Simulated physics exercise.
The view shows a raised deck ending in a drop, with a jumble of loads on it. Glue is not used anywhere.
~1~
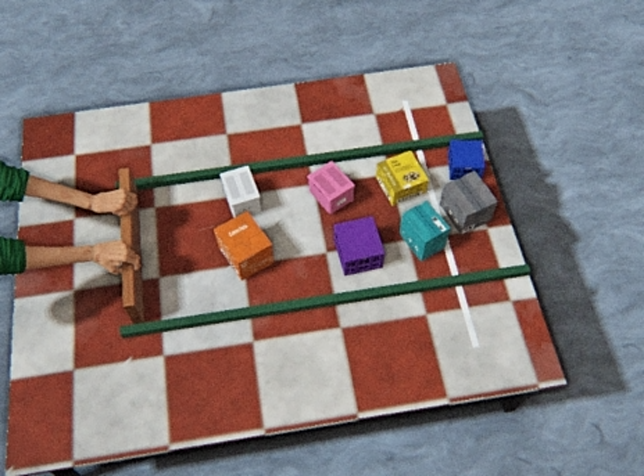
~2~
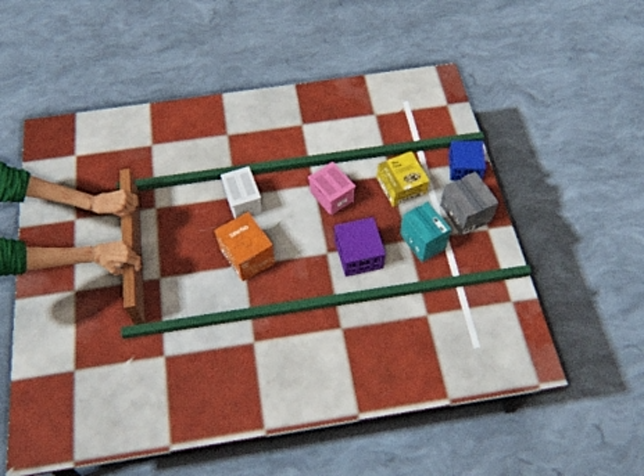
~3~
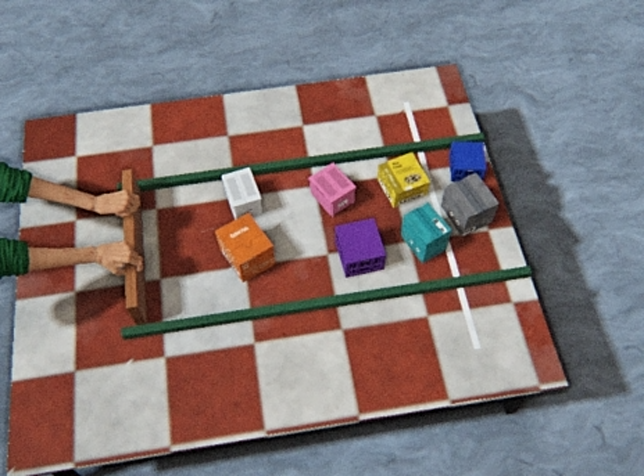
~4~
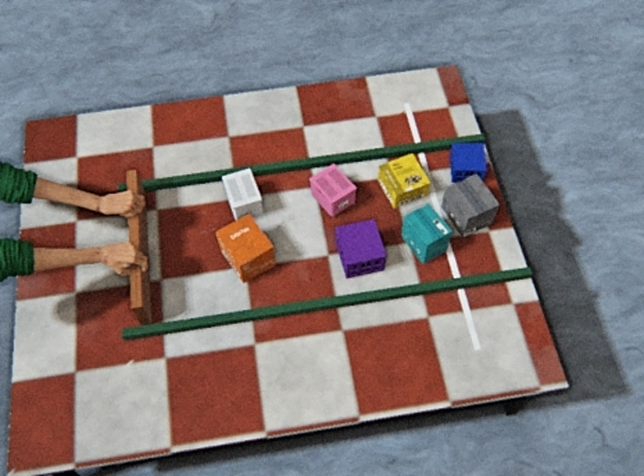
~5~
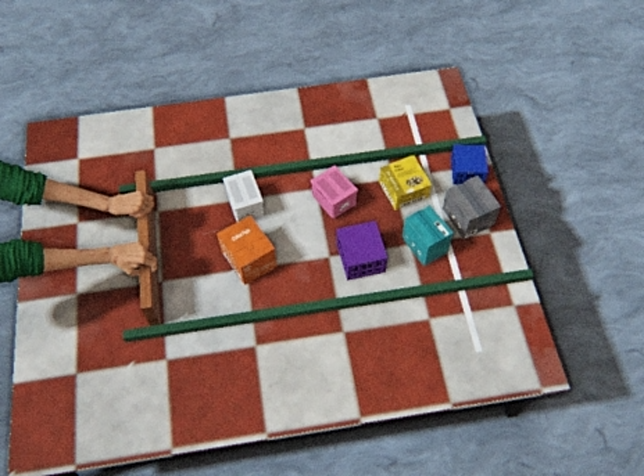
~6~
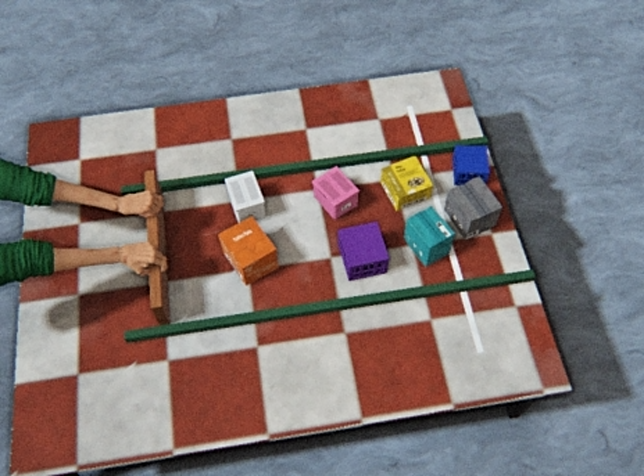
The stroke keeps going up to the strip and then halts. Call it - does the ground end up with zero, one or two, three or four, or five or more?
The ground ends up with three or four.
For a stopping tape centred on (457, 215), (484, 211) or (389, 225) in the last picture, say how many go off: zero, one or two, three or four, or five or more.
Result per tape, in order - more than four / 5 or more / not one.
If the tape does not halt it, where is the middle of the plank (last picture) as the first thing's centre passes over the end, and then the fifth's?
About (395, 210) and about (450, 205).
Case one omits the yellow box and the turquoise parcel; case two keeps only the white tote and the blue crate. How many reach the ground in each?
Tally of falls: 2 for the first try, 2 for the second.
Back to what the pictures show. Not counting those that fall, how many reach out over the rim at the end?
It's 1.
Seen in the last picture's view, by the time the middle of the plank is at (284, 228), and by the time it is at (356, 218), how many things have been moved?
The counts are 2 and 7.
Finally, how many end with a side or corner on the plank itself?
The number is 2.
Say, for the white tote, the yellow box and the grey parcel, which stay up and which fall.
White tote: Stays; yellow box: Drops; grey parcel: Drops.
Soon after, none off yet; blue crate at rest near (471, 166); grey parcel at rest near (472, 209); turquoise parcel at rest near (429, 236).
After that, none off yet; blue crate displaced a little near (487, 163); grey parcel displaced about its own width near (503, 198); turquoise parcel displaced about its own width near (489, 230).
In the end, the number that fall off is three or four; gone, yellow box, turquoise parcel, grey parcel and blue crate.
